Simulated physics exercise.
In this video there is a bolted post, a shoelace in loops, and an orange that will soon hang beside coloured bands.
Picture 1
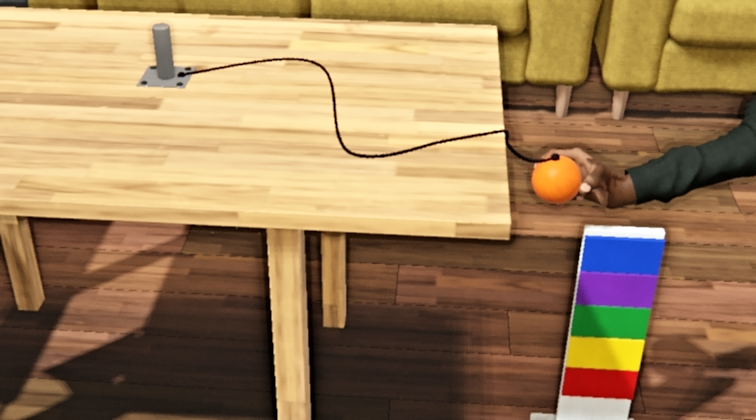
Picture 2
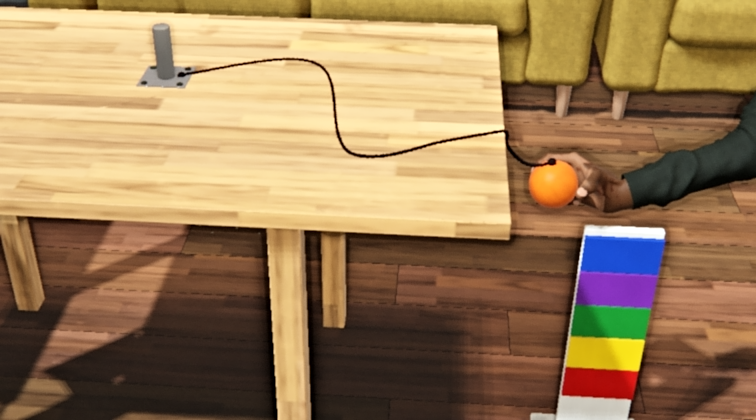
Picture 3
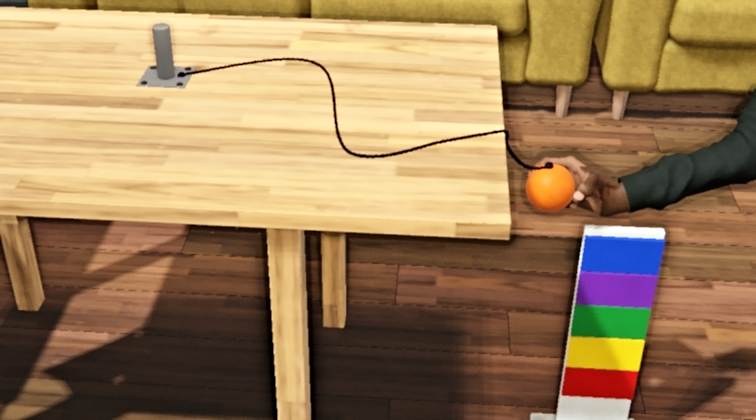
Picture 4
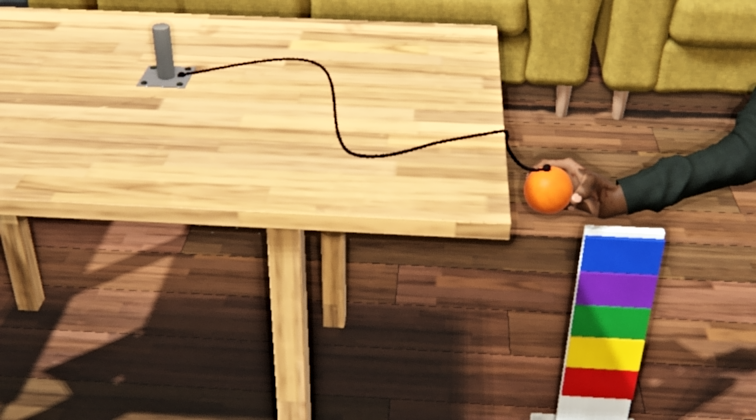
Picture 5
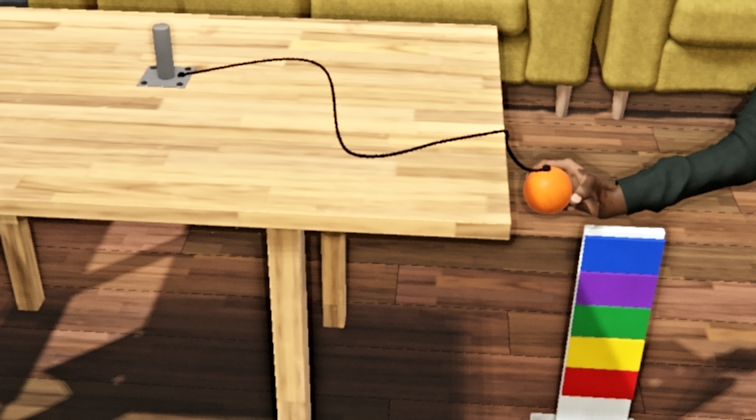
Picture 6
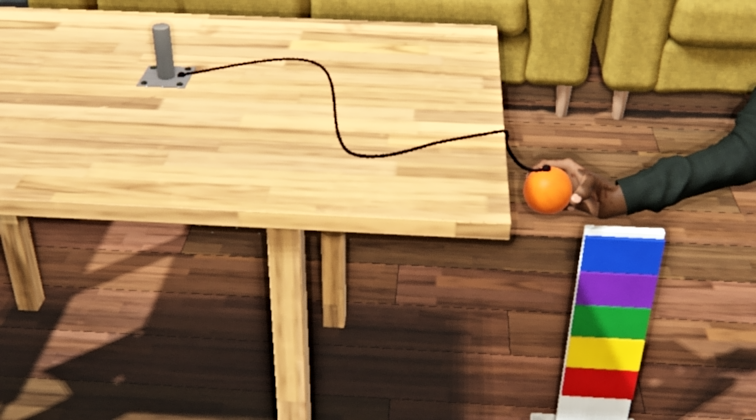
The clip shows a hand holding an orange ball tied to a dark cord that curves across a wooden table from a metal post; the hand shifts the ball slightly down and left beside the table, then stays still.
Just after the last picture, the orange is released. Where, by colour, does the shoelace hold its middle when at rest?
By colour, at yellow.
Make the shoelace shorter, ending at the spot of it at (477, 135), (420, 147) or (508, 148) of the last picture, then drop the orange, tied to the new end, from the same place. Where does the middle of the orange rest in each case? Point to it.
Try 1: About (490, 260). Try 2: About (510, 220). Try 3: About (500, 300).
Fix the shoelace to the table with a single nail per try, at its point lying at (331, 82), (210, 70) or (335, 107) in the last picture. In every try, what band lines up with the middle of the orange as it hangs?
First try green, second try yellow, third try purple.
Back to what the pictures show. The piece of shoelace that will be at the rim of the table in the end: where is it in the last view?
The point sits close to (343, 146).
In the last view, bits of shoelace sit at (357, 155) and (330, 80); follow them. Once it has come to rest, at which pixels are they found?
Around (502, 132), then around (364, 95).
Soon after, orange near (466, 292); level with green.
Then, orange near (503, 314); level with yellow.
At rest, orange near (483, 319); level with yellow. At yellow.
